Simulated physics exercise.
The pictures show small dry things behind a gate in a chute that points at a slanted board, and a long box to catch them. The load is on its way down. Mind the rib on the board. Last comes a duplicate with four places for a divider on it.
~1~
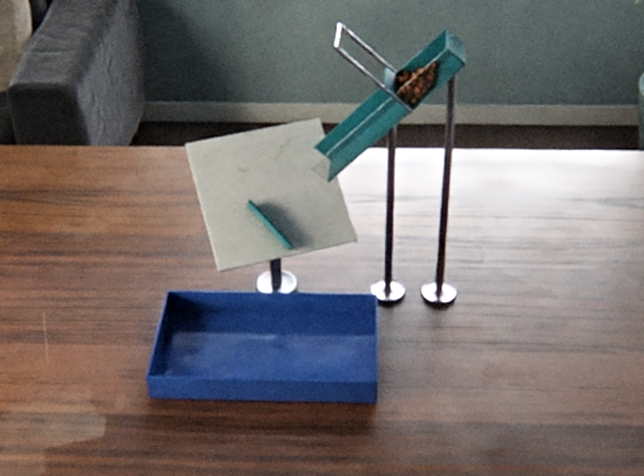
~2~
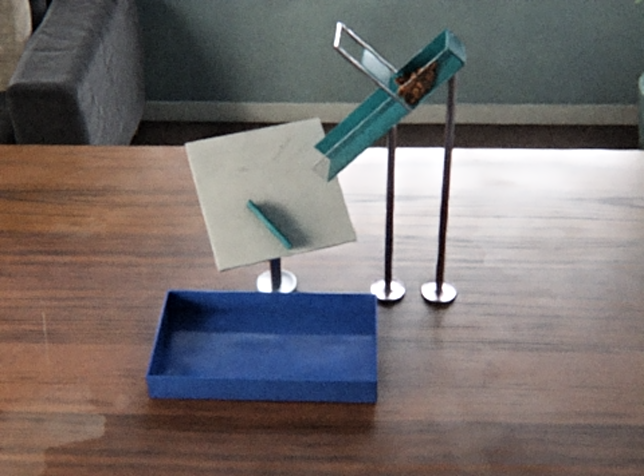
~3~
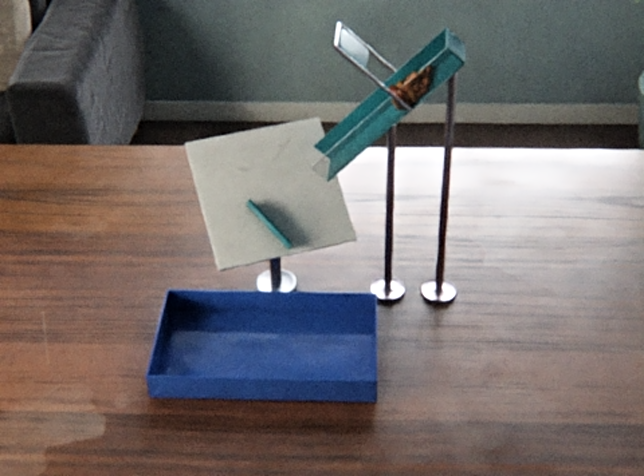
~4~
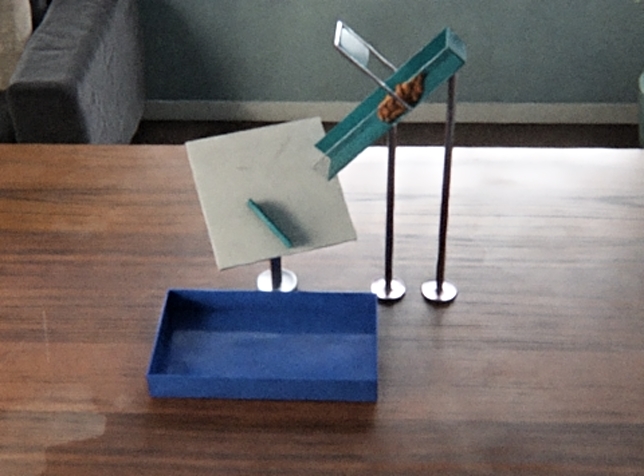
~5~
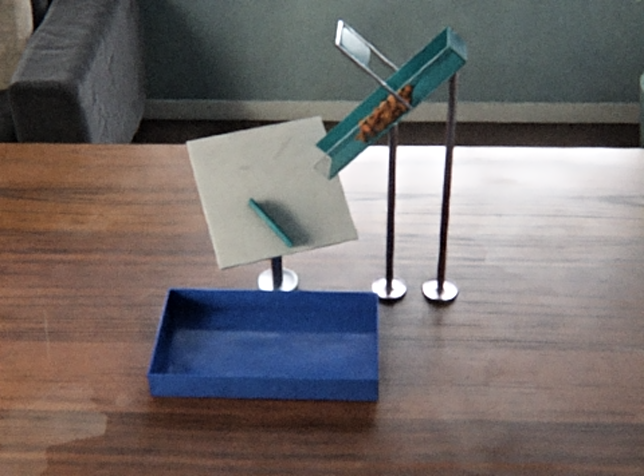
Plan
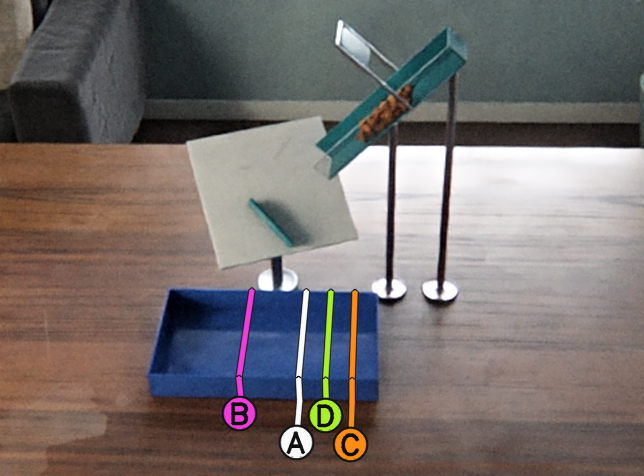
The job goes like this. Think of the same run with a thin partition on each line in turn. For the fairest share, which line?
D beats the others.
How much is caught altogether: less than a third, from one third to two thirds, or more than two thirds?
About that: More than two thirds.
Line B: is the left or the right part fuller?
More lands on the right.
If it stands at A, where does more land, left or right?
More lands on the right.
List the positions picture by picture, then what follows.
In the first picture, load behind the gate (416, 86), bits of dog kibble; lip of the chute (330, 171), sloping fairly steeply.
In the second picture, middle of the board (271, 191), tilted fairly steeply; middle of its low edge (289, 255); of its high edge (253, 130).
In the third picture, front corners of the box (147, 376) and (376, 380), empty; front of the load (398, 96).
In the fourth picture, middle of the load (399, 102); its front (380, 114), roughly a third of the way to the lip; rib from (249, 199) to (292, 244).
In the fifth picture, middle of the load (384, 115); its front (358, 138), roughly two thirds of the way to the lip.
On the marked copy, line A crosses the front rim at (298, 378); line B crosses the front rim at (239, 376); line C crosses the front rim at (352, 379); line D crosses the front rim at (325, 378).
With A, of what is caught, just a few on the left of the divider, almost all on the right.
With B, of what is caught, just a few on the left of the divider, almost all on the right.
With C, of what is caught, almost all on the left of the divider, just a few on the right.
With D, of what is caught, the larger part on the left of the divider, roughly a quarter on the right.
